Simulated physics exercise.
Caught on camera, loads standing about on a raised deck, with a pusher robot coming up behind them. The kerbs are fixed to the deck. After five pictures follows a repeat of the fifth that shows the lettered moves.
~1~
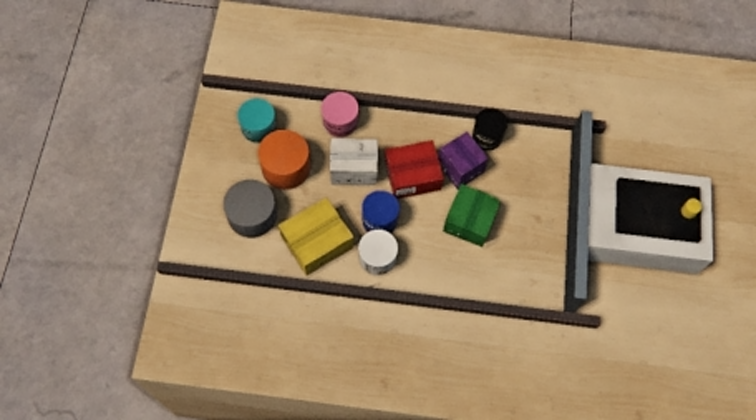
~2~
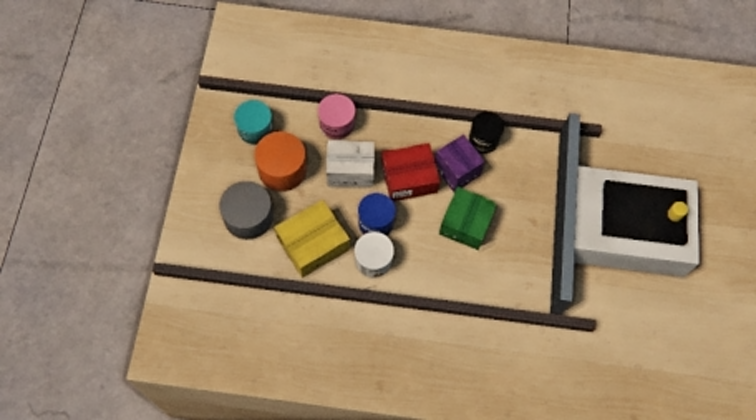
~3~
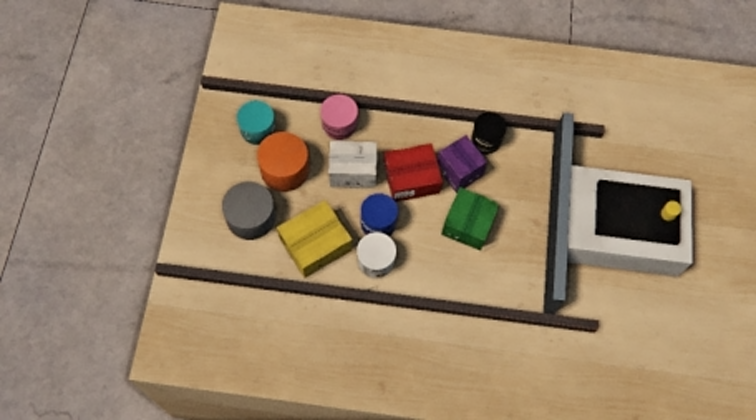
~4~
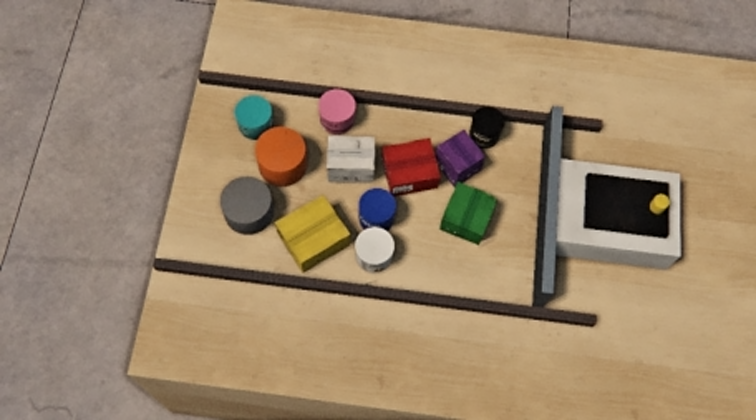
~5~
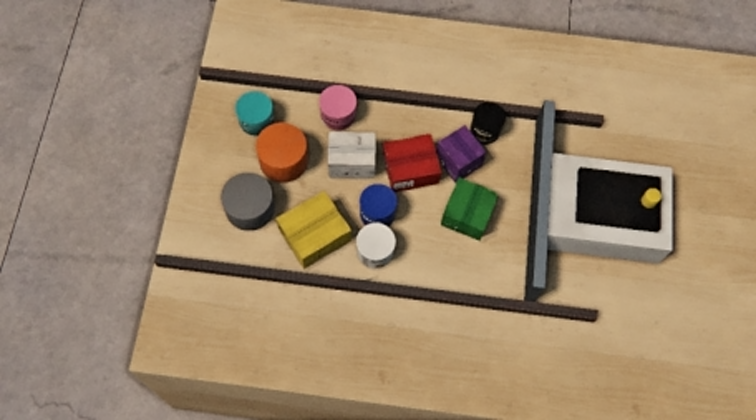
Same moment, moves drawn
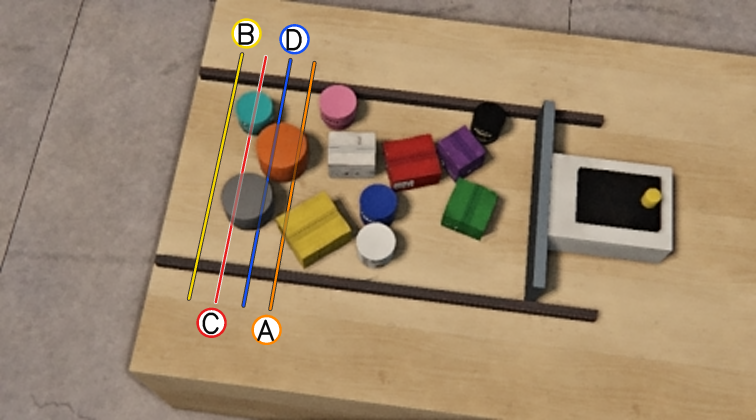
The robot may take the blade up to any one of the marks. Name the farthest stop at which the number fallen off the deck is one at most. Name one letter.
It can go as far as A.
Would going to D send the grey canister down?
Yes.
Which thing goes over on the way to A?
The orange canister goes over.
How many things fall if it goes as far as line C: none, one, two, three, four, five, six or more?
By then, four.
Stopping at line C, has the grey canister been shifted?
Yes.
On the marked copy, A at (294, 179); B at (217, 169); C at (242, 172); D at (268, 176).
Taking A. A third of the way, robot (522, 187); black pail (438, 115); white box (340, 156).
Two thirds of the way, robot (431, 176); orange canister (207, 152); turquoise pail (254, 110).
When it is over, robot (362, 167); orange canister over the edge; white box (191, 137); one fallen.
As for the rest, B drops eight; C drops four; D drops three.
